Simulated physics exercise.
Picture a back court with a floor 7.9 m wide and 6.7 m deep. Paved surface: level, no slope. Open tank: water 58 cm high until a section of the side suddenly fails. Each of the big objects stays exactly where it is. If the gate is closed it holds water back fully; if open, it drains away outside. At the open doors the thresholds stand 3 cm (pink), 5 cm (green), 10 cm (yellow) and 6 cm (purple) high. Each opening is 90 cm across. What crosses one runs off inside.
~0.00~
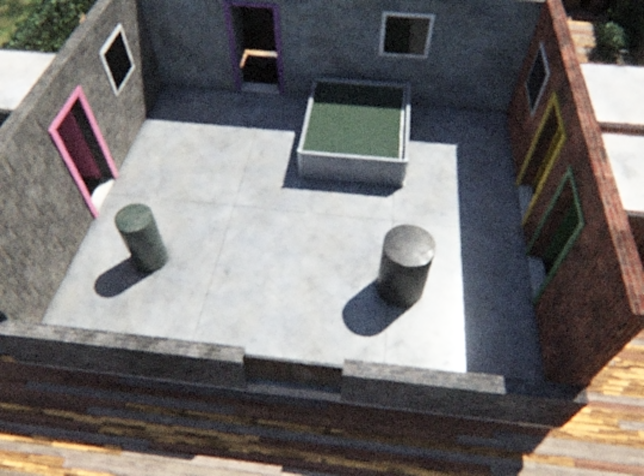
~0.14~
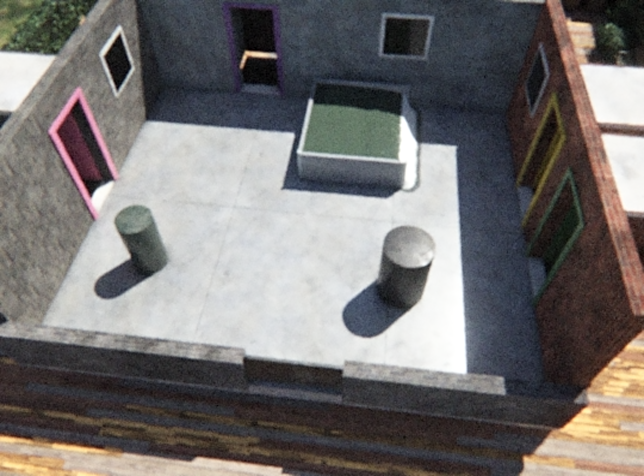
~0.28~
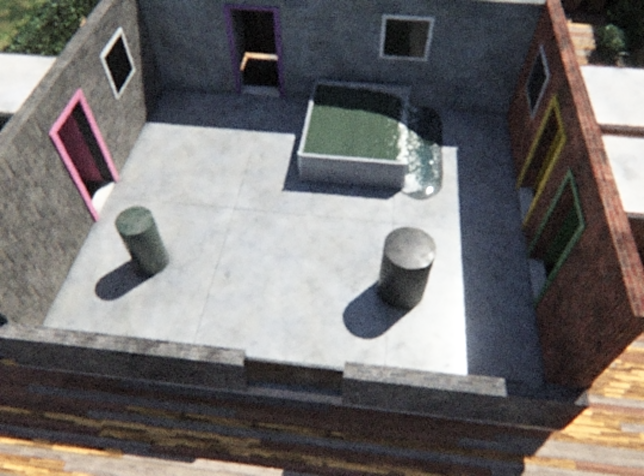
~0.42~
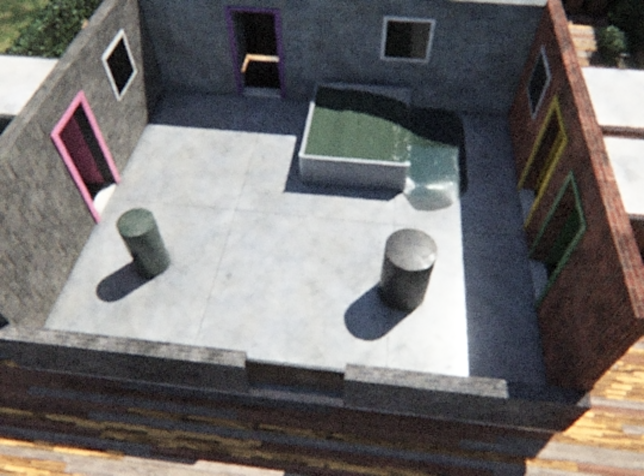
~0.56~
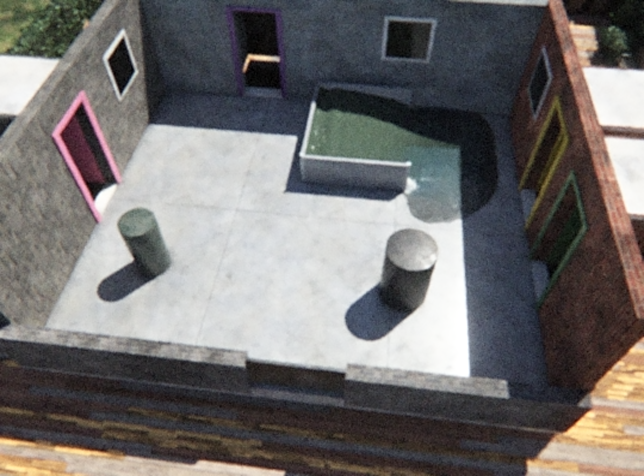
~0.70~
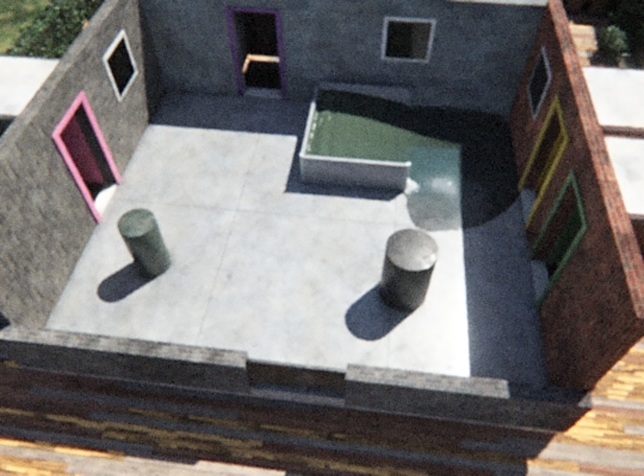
We see a walled paved court with two cylinders and a raised tank of green water; the tank's right side opens, and water pours out, spreading steadily across the floor to the right while the level inside drops slightly.
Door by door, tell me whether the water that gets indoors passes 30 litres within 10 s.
Here is the picture: At the pink door it stays within 30 litres; at the green door it goes past 30 litres; at the yellow door it goes past 30 litres; at the purple door it stays within 30 litres.
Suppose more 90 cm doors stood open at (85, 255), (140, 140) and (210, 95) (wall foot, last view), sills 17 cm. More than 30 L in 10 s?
In that order: Not over, under, below.
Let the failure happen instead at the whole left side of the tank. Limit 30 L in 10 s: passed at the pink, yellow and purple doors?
So pink ends up past the limit, yellow short of it, purple past the limit.
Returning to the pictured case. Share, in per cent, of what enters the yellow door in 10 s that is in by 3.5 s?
Some 90 per cent by then.
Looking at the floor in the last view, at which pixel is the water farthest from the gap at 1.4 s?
Somewhere near pixel (511, 256).
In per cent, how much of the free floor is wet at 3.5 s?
30 %.
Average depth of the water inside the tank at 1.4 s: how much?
The average depth is around 30 cm.
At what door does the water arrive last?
Result: Pink door.
After 1.4 s water covers 15 % of the floor and is deepest (45 cm) near (495, 120); pink door not reached, green door not reached, yellow door 24 cm at the sill, 16 L in, purple door not reached.
After 2.2 s water covers 20 % of the floor and is deepest (42 cm) near (504, 125); pink door not reached, green door 10 cm at the sill, 0 L in, yellow door 25 cm at the sill, 71 L in, purple door not reached.
After 3.5 s water covers 30 % of the floor and is deepest (25 cm) near (413, 113); pink door not reached, green door 10 cm at the sill, 14 L in, yellow door 18 cm at the sill, 140 L in, purple door not reached.
After 6.0 s water covers 55 % of the floor and is deepest (20 cm) near (542, 407); pink door not reached, green door 6 cm at the sill, 30 L in, yellow door 9 cm at the sill, 159 L in, purple door 2 cm at the sill, 0 L in.
After 10.0 s water covers 85 % of the floor and is deepest (12 cm) near (463, 133); pink door 5 cm at the sill, 1 L in, green door 10 cm at the sill, 65 L in, yellow door 9 cm at the sill, 159 L in, purple door 1 cm at the sill, 0 L in.
